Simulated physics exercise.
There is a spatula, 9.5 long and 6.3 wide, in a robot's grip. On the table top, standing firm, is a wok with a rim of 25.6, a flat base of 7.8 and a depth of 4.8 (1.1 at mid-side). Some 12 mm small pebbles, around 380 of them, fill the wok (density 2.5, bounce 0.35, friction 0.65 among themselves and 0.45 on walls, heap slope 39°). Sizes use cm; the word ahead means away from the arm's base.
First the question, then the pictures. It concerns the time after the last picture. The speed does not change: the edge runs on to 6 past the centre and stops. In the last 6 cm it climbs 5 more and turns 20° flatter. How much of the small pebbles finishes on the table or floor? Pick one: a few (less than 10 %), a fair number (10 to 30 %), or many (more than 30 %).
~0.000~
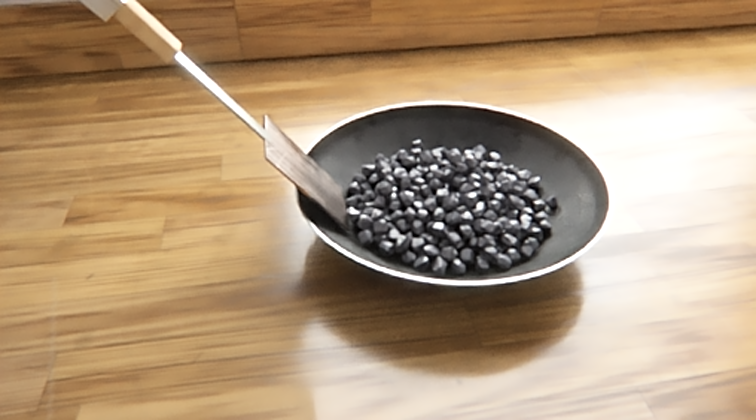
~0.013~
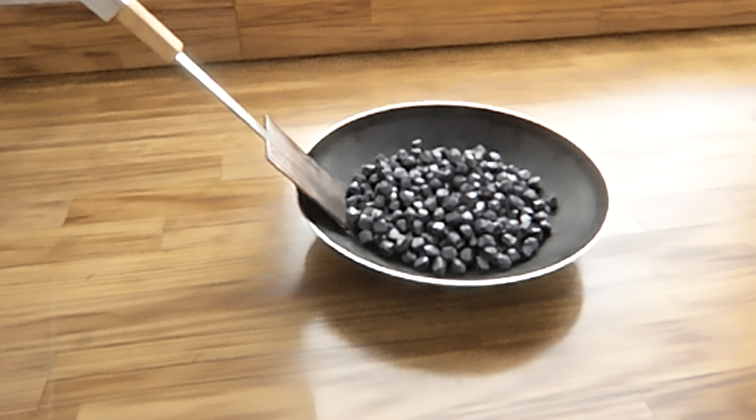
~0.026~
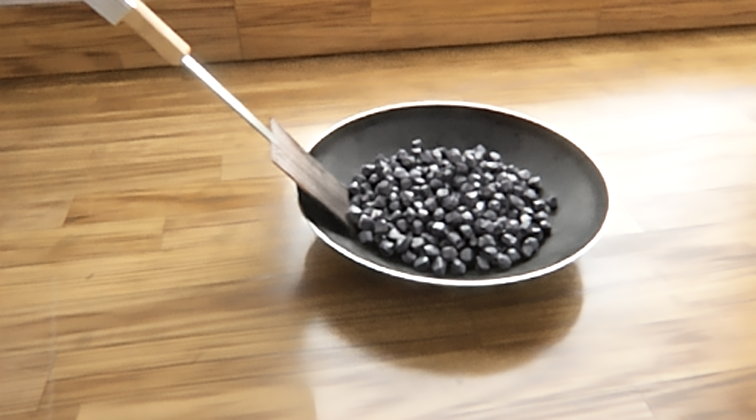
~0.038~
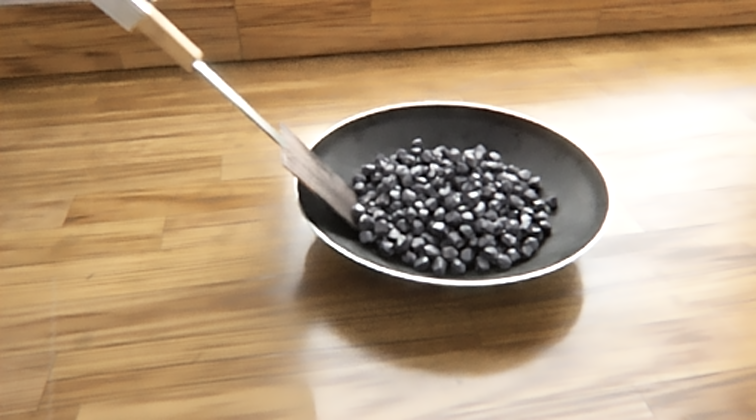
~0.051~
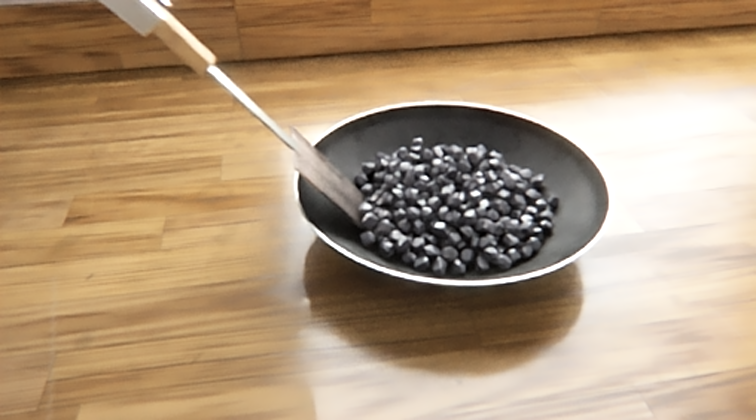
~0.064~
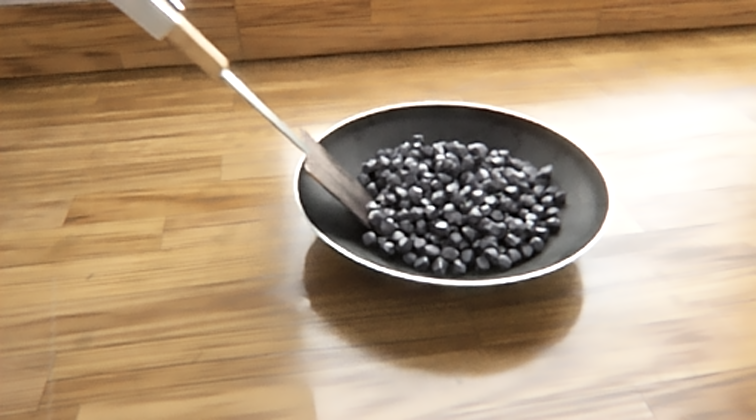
A few, less than 10 %.
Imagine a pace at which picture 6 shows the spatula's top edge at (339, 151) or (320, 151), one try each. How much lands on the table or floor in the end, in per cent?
Estimates: Near 15 %, near 10 %.
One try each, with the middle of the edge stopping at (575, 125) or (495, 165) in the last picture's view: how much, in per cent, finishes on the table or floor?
35 % and 0 %.
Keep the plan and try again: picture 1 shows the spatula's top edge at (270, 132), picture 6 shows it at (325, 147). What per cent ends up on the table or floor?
Off the vessel, on the table or floor: Some 15 percent.
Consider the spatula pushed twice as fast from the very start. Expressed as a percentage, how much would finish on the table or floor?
Some 15 in a hundred.
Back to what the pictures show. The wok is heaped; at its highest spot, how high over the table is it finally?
Roughly 6.5 centimetres.
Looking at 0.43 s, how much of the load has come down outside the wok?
It comes to some 5 in a hundred.
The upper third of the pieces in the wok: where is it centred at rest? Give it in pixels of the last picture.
The middle lies somewhere around (542, 173).
After 0.13 s, sloping 53°, highest piece 5 above the table; 380 in the wok.
After 0.20 s, sloping 45°, highest piece 7 above the table; 374 in the wok, 6 on the blade or in flight.
After 0.43 s, sloping 33°, highest piece 8 above the table; 355 in the wok, 23 on the table or floor, 2 on the blade or in flight.
After 1.48 s, sloping 33°, highest piece 6 above the table; 354 in the wok, 26 on the table or floor.
At rest, 354 in the wok, 26 on the table or floor. That is 7 % on the table or floor.
